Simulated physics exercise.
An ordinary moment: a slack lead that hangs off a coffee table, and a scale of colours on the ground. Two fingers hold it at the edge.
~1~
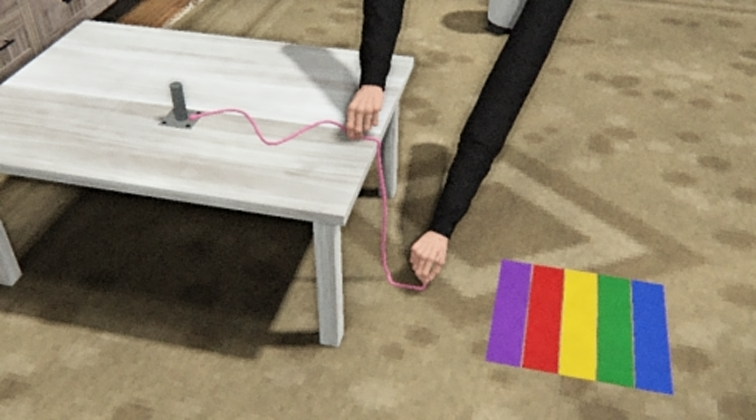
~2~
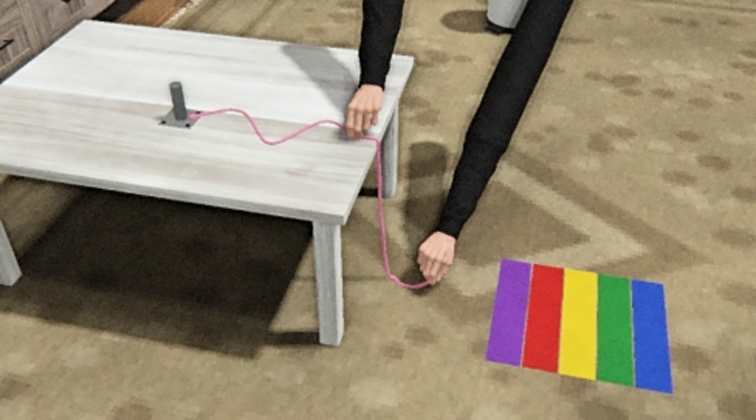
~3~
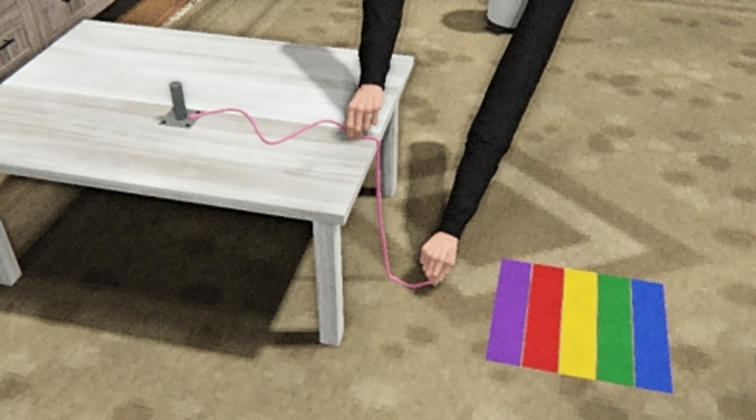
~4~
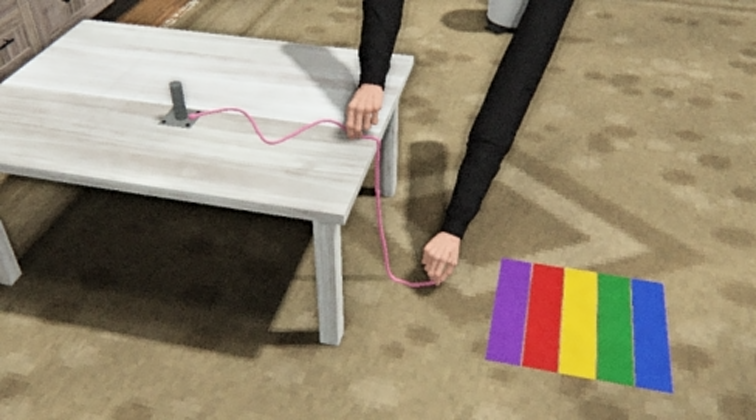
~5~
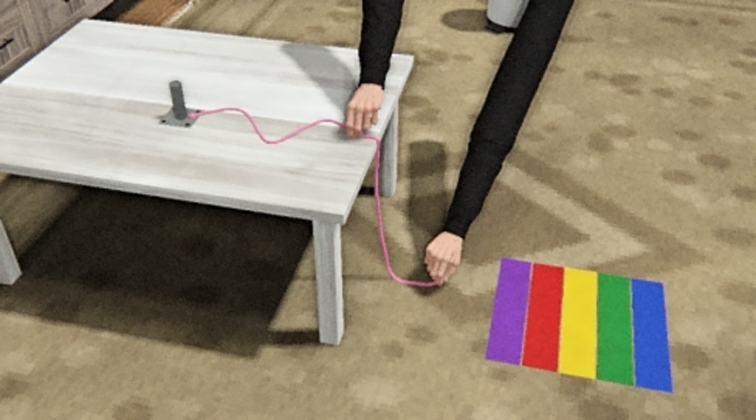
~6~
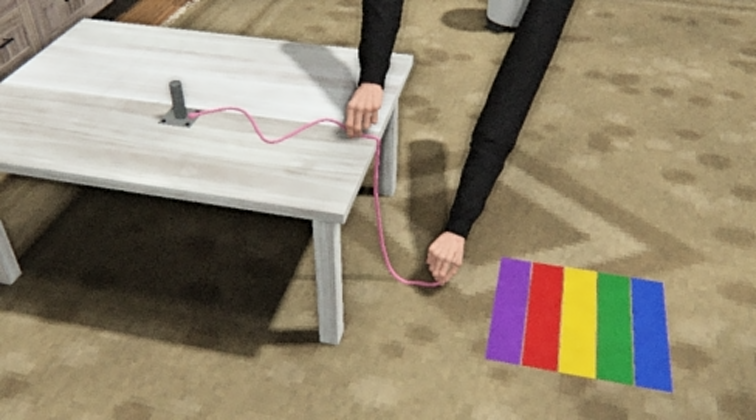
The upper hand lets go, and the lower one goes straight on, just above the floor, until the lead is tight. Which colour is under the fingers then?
It gets as far as the green strip.
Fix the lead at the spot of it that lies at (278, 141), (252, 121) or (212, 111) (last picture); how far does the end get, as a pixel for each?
The places are (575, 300), (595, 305) and (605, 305).
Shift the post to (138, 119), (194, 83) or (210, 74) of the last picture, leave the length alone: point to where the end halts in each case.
In that order: (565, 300), (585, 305) and (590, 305).
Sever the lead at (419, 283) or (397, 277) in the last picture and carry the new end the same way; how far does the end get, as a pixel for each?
In that order: (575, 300) and (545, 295).
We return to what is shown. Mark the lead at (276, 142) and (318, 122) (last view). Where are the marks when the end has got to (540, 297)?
The first at (313, 135), the second at (367, 141).
Soon after, end near (540, 297); over red.
After that, end near (586, 304); over yellow.
At the stop, end near (614, 309); over green. The green one.
